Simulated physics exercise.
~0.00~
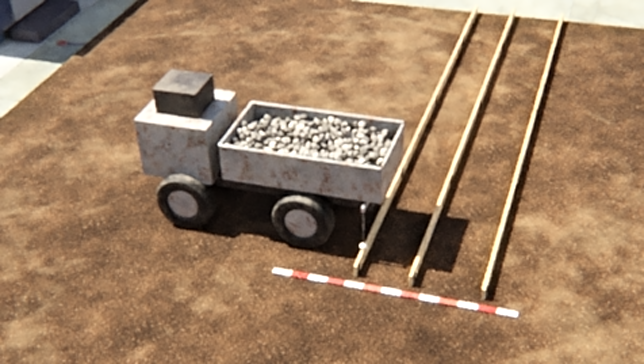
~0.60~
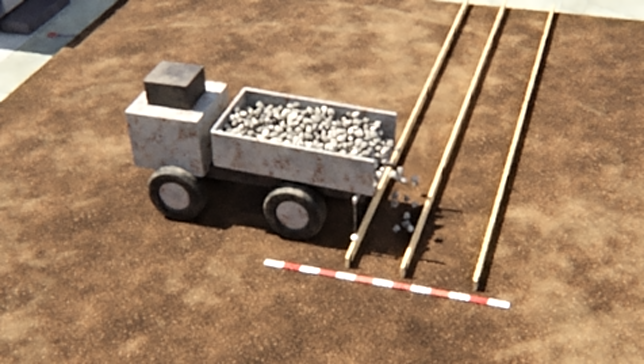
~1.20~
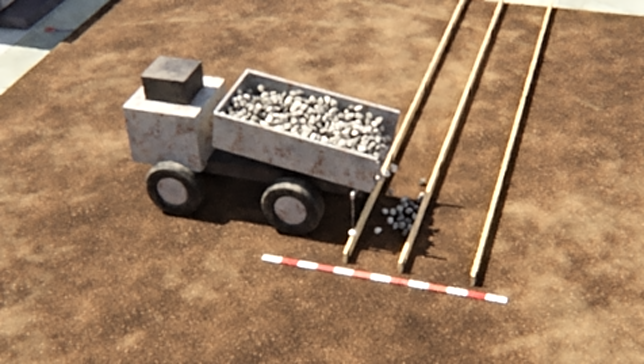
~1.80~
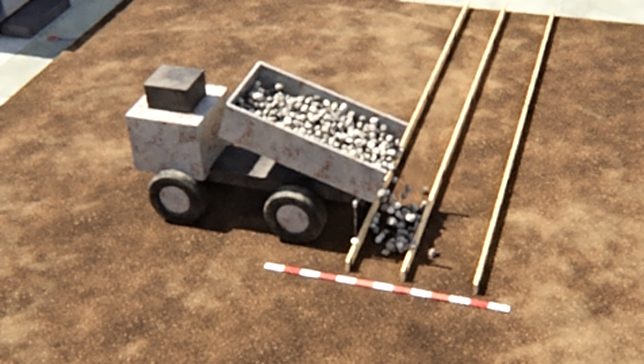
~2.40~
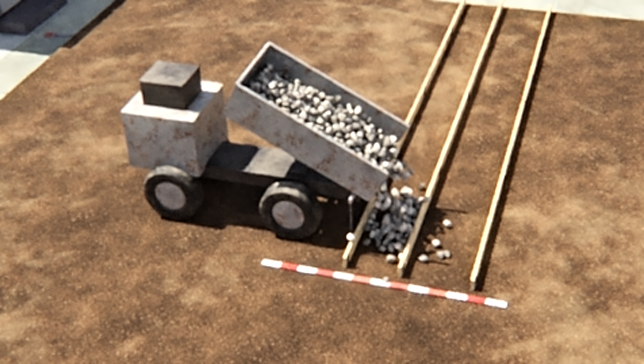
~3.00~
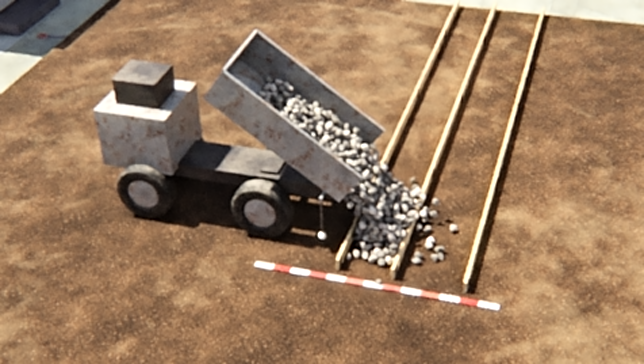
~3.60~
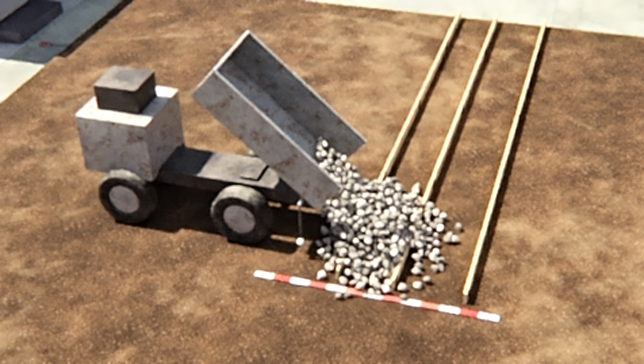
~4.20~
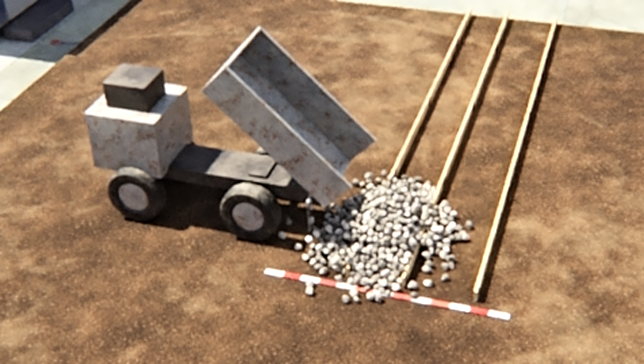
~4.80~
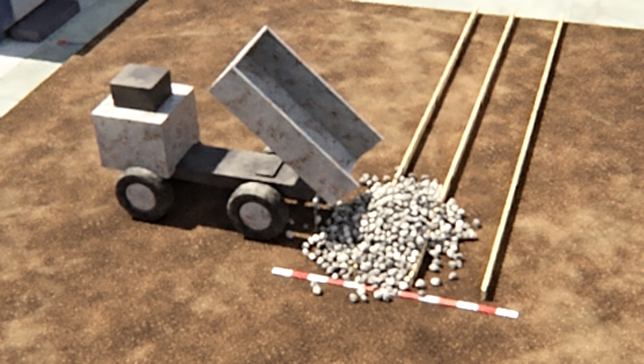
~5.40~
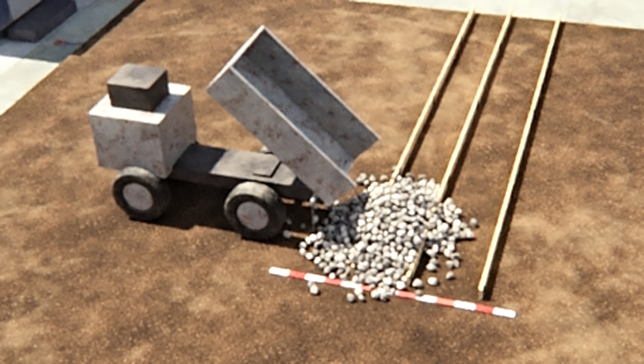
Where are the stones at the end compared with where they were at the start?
At the start the stones fill the truck's level body. By the end they lie in a heap on the ground behind the raised, empty body, mostly over the two left boards.
Toy-like tipper truck raising its grey body and edging left, pouring pale stones into a heap across wooden boards on brown ground.
